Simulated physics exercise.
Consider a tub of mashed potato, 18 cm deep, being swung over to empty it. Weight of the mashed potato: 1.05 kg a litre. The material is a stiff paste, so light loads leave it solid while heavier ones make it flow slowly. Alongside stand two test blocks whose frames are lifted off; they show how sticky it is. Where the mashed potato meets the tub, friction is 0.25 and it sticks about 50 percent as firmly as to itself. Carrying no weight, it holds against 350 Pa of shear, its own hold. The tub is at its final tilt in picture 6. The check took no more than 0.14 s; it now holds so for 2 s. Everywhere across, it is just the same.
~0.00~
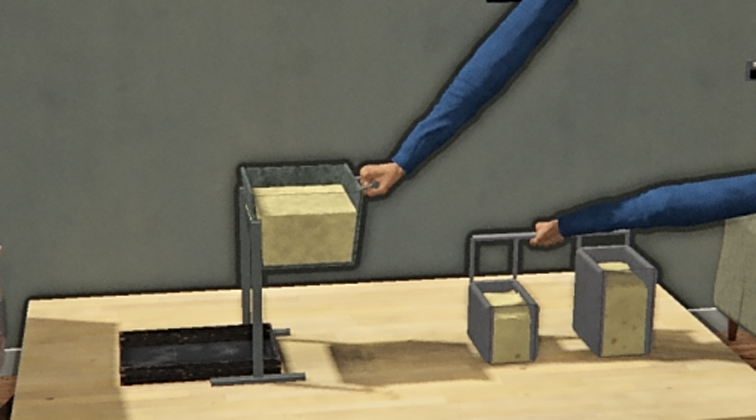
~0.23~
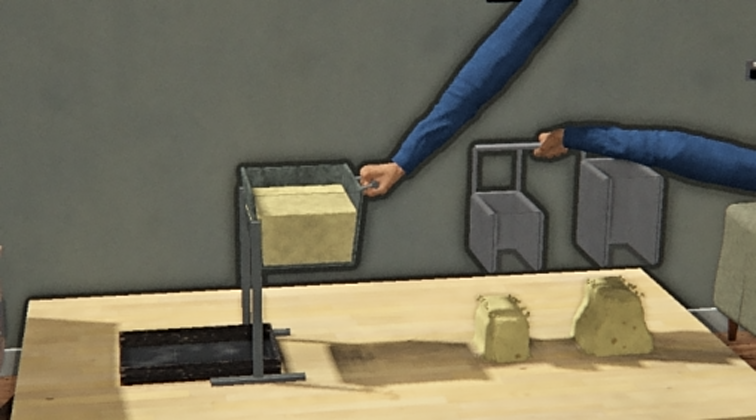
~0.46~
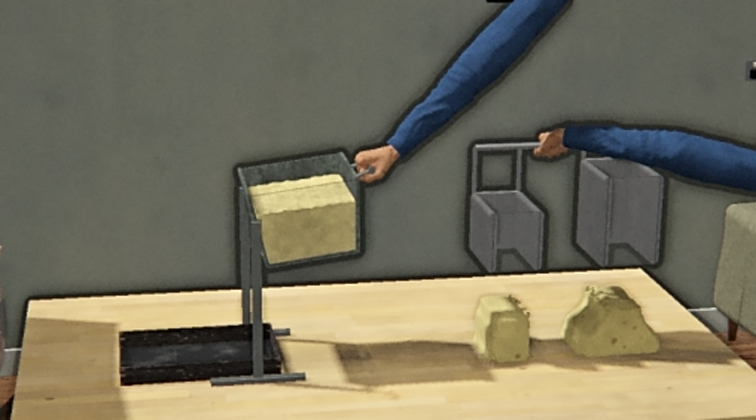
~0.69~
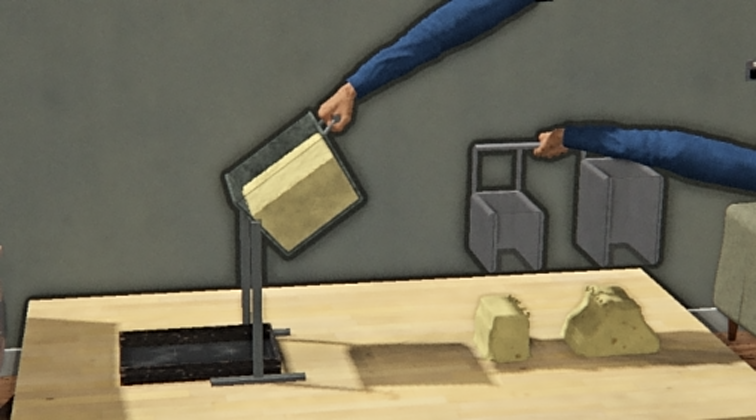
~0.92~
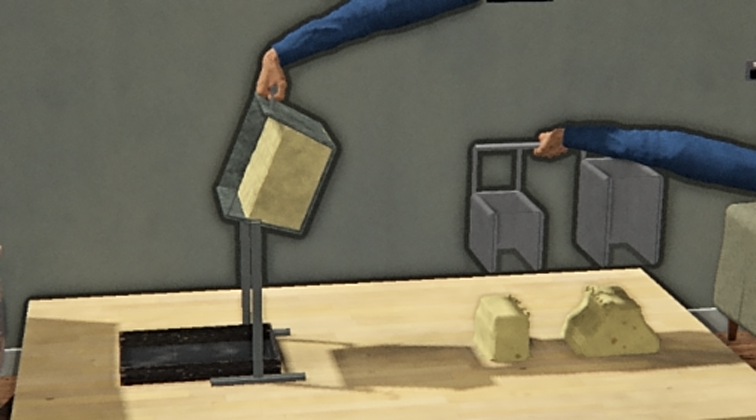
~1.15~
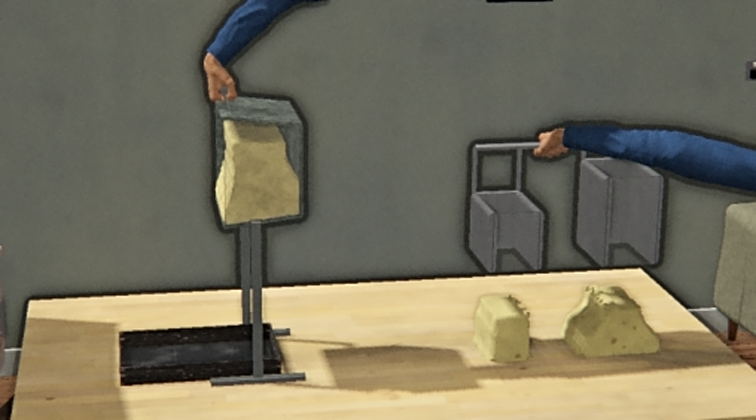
On a wooden table, a hand lifts two joined grey holders off two pale yellow blocks, which slump, the right one spreading more. Another hand then swings a tub of pale mash on a stand up and over to the left until it rests on its side, the mash sagging inside.
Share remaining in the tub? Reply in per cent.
Close to 38 %.
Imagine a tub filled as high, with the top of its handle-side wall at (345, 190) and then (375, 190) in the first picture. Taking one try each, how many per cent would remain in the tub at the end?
I'd say near 45 percent the first time and near 30 percent the second.
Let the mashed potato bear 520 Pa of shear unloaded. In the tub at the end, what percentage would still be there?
It would come to about 45 %.
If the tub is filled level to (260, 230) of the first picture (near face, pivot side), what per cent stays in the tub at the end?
I'd put it close to 55 in a hundred.
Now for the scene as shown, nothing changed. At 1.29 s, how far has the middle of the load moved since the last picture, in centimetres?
Close to 6 centimetres.
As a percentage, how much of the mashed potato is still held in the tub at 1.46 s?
Some 45 per cent.
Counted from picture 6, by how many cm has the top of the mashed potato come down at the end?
12 cm.
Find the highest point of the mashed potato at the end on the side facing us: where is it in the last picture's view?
About (269, 189).
By 1.29 s, the tub is at 90 degrees and holds 75 %.
By 1.46 s, the tub is at 90 degrees and holds 43 %.
By 1.63 s, the tub is at 90 degrees and holds 38 %.
By 1.80 s, the tub is at 90 degrees and holds 38 %.
By 3.15 s, at the end, the tub is at 90 degrees and holds 38 %.
